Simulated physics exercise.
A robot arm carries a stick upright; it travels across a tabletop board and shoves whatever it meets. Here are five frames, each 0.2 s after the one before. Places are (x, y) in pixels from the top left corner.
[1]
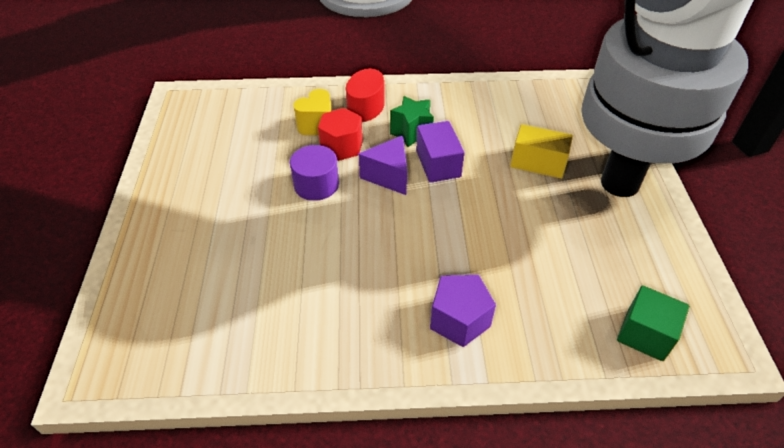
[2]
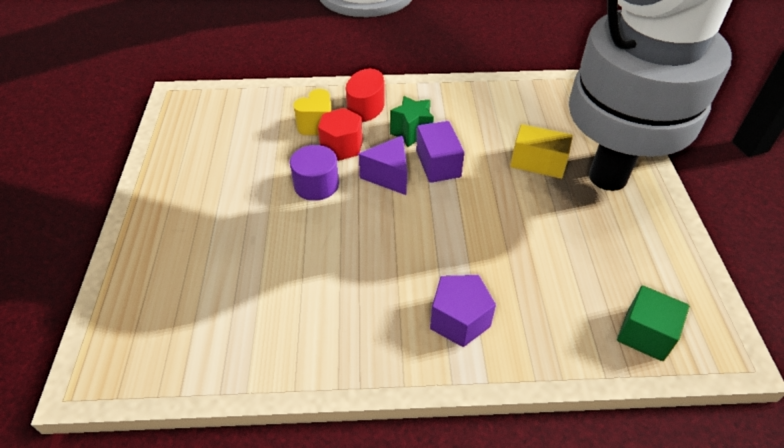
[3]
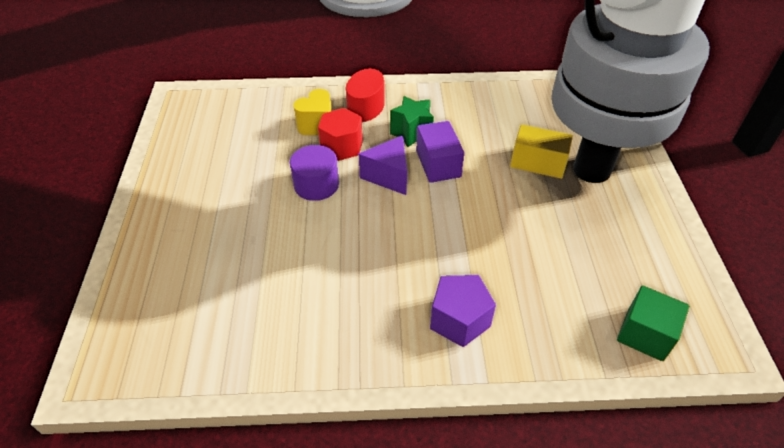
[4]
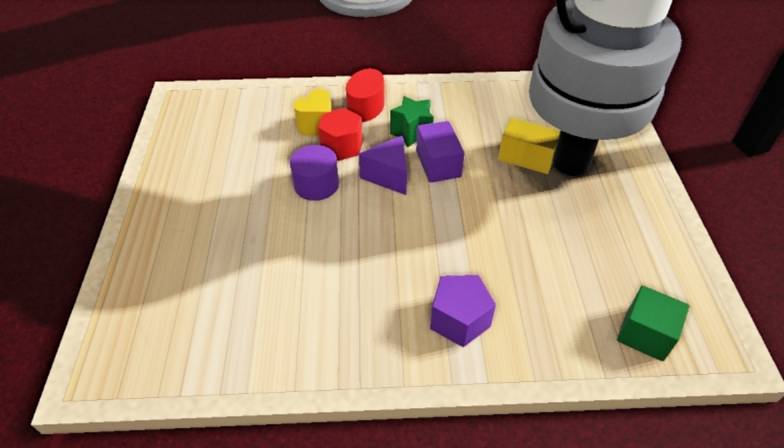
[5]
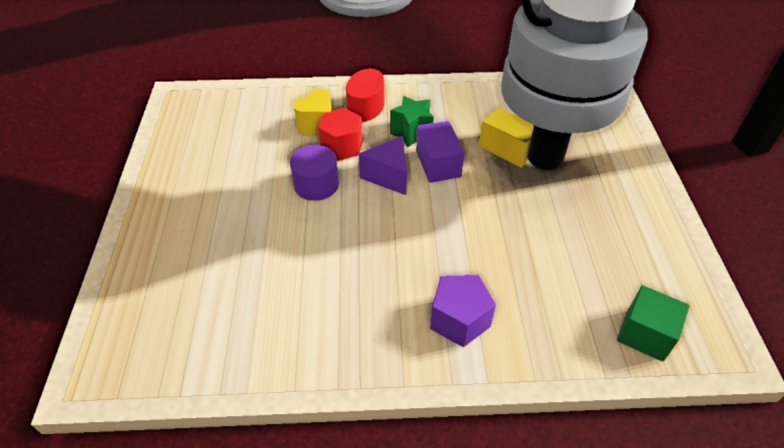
A pale wooden board with a raised rim lies on a dark red surface, seen from above at an angle by a still camera. Red, purple, green and yellow blocks cluster near the top, with a yellow block to their right and a purple pentagonal block and green block below. A grey machine arm's black tip moves left and nudges the right-hand yellow block a short way left.
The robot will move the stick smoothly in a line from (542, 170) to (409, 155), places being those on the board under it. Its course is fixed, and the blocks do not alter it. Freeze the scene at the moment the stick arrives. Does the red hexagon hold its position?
I expect not.
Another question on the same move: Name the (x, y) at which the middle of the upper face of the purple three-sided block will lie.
That would be at about pixel (355, 161).
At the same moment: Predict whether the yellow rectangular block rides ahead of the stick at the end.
No longer ahead of the stick.
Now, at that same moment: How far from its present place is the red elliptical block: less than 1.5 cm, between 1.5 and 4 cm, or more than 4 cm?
It shifts by less than 1.5 cm.
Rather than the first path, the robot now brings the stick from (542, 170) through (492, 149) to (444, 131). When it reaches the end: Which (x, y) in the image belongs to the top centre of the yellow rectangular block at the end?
It sits at (443, 80).
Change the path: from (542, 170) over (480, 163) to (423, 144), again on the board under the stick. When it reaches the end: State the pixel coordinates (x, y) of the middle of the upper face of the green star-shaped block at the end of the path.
The centre of its top face lies at (399, 100).
The first path, step by step. One third of the way, stick (499, 154); yellow rectangular block (483, 113), turned 45° clockwise.
Two thirds of the way, stick (452, 148); purple rectangular block (417, 136); yellow rectangular block (478, 110), turned 60° clockwise.
At the end, stick (409, 143); red hexagon (329, 122), turned 15° clockwise; red elliptical block still; purple three-sided block (355, 161), turned 30° anticlockwise; purple rectangular block (372, 137), turned 20° anticlockwise; yellow rectangular block (478, 110), turned 60° clockwise.
